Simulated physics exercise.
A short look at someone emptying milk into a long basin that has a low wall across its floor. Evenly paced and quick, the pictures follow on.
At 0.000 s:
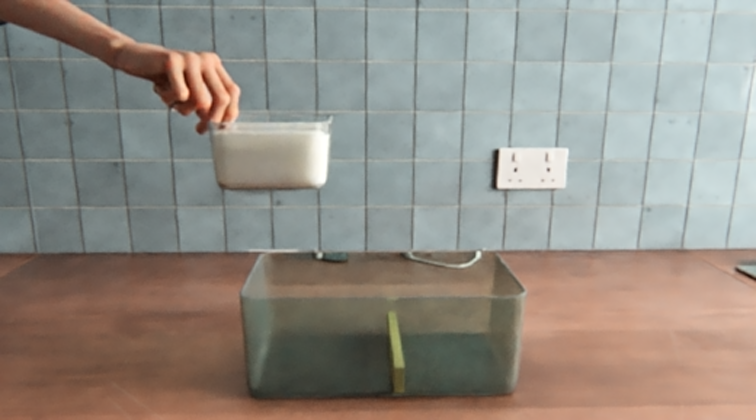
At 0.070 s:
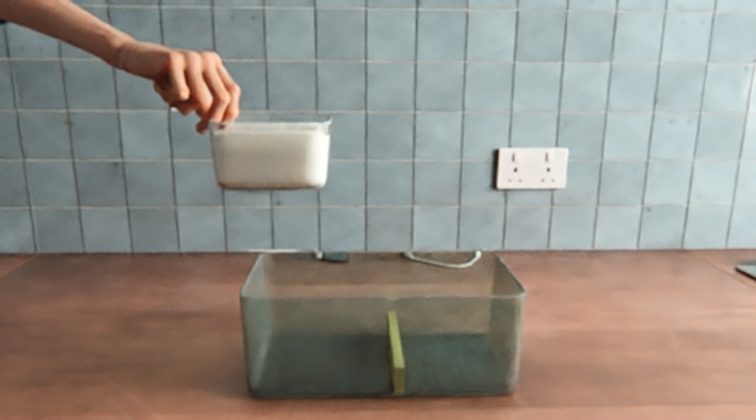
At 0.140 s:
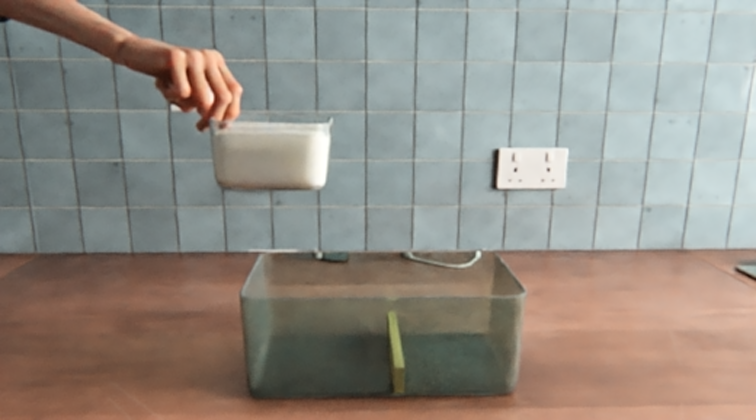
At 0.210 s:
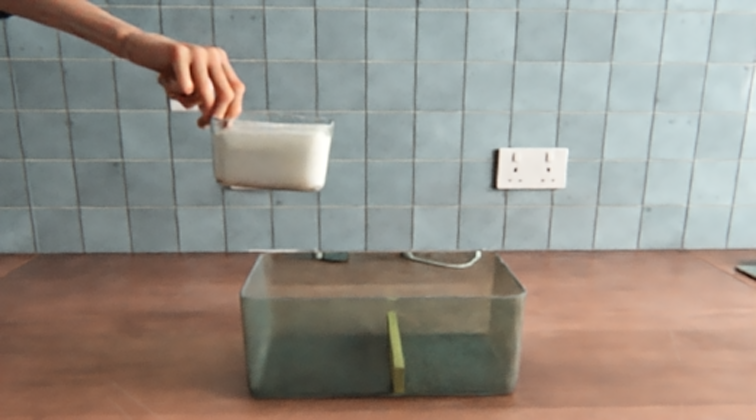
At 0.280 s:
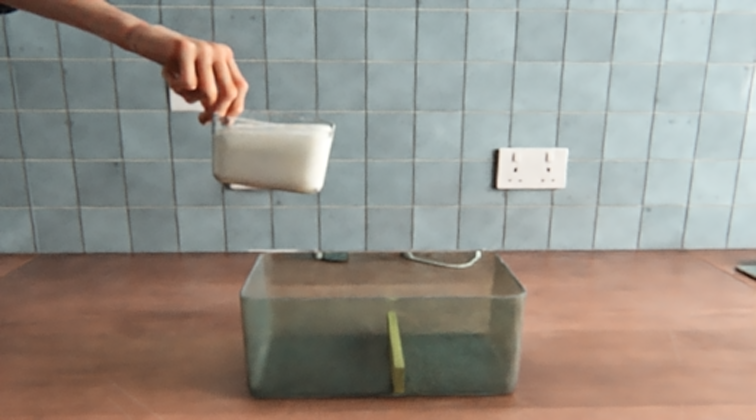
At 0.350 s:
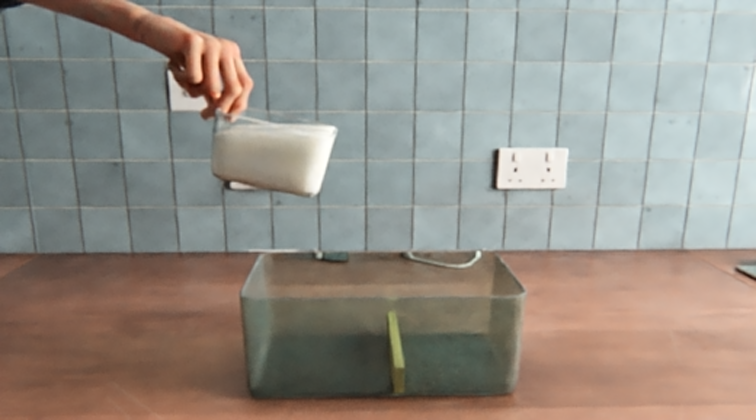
A hand reaching in from the upper left holds a small clear tub of white liquid above a wooden worktop, seen from the front against blue-grey tiles. Below sits a long see-through basin with a low yellow-green wall across its floor, and a white socket is at right. The tub starts level, then gradually tilts slightly down to the right, while the camera stays still.
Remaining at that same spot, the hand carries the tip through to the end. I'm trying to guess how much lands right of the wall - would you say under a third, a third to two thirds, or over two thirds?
No lower than a third, no higher than two thirds.
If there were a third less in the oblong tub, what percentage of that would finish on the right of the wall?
Best guess: Around 35 %.
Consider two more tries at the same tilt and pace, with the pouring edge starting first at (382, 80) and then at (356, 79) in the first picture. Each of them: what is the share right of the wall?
One after the other: 85 %, 75 %.
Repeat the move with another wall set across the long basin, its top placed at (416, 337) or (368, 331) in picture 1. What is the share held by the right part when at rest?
About 25 and 75 per cent.
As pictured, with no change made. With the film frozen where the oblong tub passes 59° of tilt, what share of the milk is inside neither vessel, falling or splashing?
30 %.
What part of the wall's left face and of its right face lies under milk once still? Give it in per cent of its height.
On the left it's around 40 per cent; on the right, 60 per cent.
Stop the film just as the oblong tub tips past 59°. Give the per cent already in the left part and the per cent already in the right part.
On the left 5 %, on the right 15 %.
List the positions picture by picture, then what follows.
Tilt 0°; pouring edge (330, 121); surface from (222, 129) to (328, 129); the long basin's rim runs from (251, 274) to (510, 272); the wall's top is at (395, 337), in the first picture.
Tilt 1°; pouring edge (330, 121); surface from (223, 128) to (328, 128), in the second picture.
Tilt 2°; pouring edge (331, 123); surface from (223, 128) to (329, 130), in the third picture.
Tilt 4°; pouring edge (332, 125); surface from (224, 128) to (329, 129), in the fourth picture.
Tilt 8°; pouring edge (333, 129); surface from (225, 128) to (330, 130), in the fifth picture.
Tilt 12°; pouring edge (334, 133); surface from (225, 129) to (334, 131), in the sixth picture.
A moment on, the oblong tub is tipped part way and 50 per cent is still to pour, 6 is left of the wall and 15 right of it.
Next, the oblong tub is tipped on its side and 11 per cent is still to pour, 22 is left of the wall and 58 right of it.
Then the oblong tub is tipped right over and 0 per cent is still to pour, 41 is left of the wall and 57 right of it.
Later the oblong tub is tipped right over and 0 per cent is still to pour, 42 is left of the wall and 57 right of it.
At rest 42 per cent lies left of the wall, 57 right of it and 1 outside.
